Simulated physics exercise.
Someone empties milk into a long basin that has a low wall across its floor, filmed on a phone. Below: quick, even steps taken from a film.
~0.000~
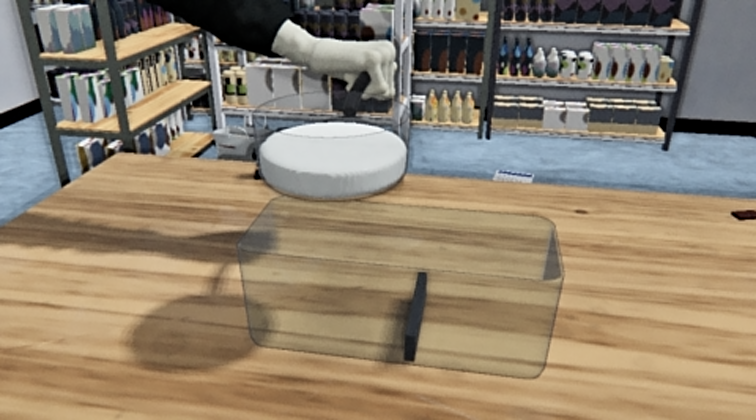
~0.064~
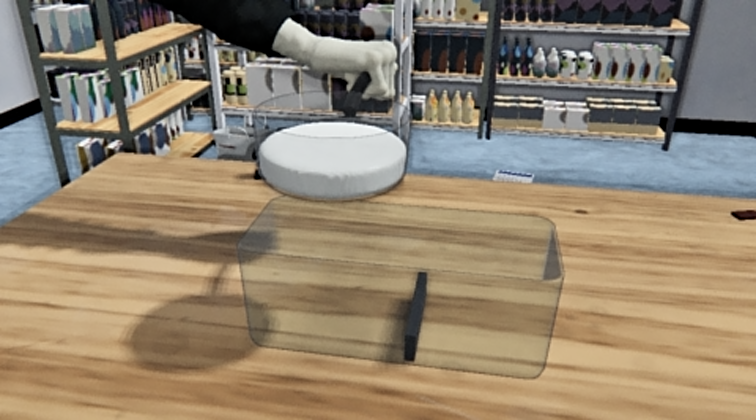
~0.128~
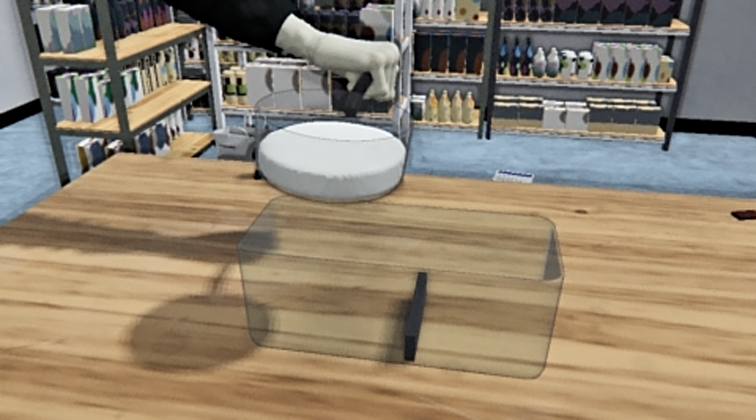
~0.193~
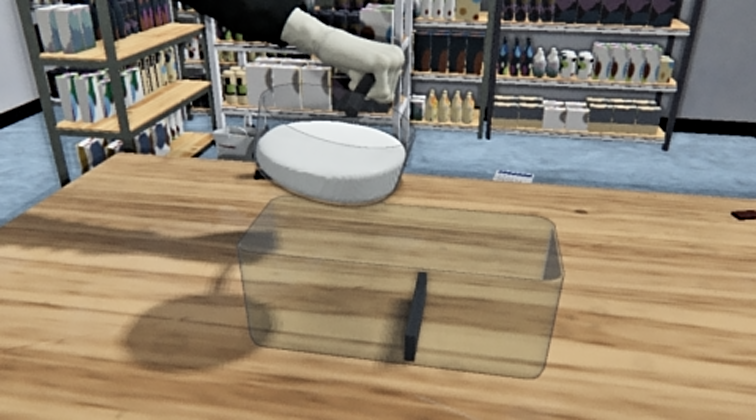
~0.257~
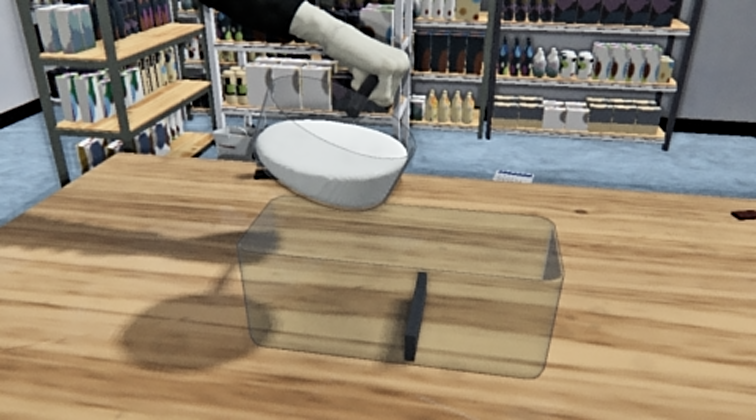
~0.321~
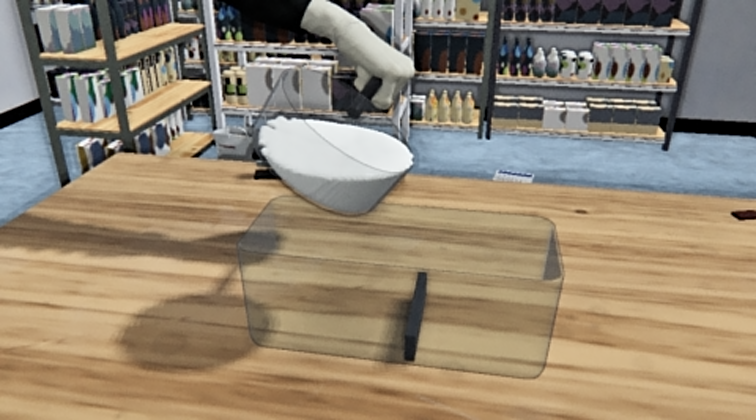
A white-gloved hand tilting a round clear bowl of milk down to the right above a clear basin on a wooden table.
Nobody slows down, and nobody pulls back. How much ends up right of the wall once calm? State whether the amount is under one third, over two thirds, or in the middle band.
The amount is in the middle band.
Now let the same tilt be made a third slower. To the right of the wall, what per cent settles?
About 65 %.
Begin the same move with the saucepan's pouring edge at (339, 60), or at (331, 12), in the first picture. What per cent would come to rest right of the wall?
Close to 5 % for the first start and close to 5 % for the second.
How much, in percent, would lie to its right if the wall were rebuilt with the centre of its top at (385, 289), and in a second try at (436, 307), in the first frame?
95 %, then 40 %.
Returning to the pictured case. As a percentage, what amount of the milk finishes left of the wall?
About 45 per cent.
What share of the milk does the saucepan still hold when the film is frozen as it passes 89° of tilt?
Still holding around 30 %, give or take.
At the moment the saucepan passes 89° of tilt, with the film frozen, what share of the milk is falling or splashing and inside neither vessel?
Something like 15 per cent of it.
A moment on, the saucepan is tipped on its side and 29 per cent is still to pour, 10 is left of the wall and 45 right of it.
Next, the saucepan is tipped right over and 7 per cent is still to pour, 32 is left of the wall and 58 right of it.
Then the saucepan is tipped right over and 1 per cent is still to pour, 42 is left of the wall and 57 right of it.
Later the saucepan is tipped right over and 0 per cent is still to pour, 43 is left of the wall and 57 right of it.
At rest 43 per cent lies left of the wall, 57 right of it and 0 outside.
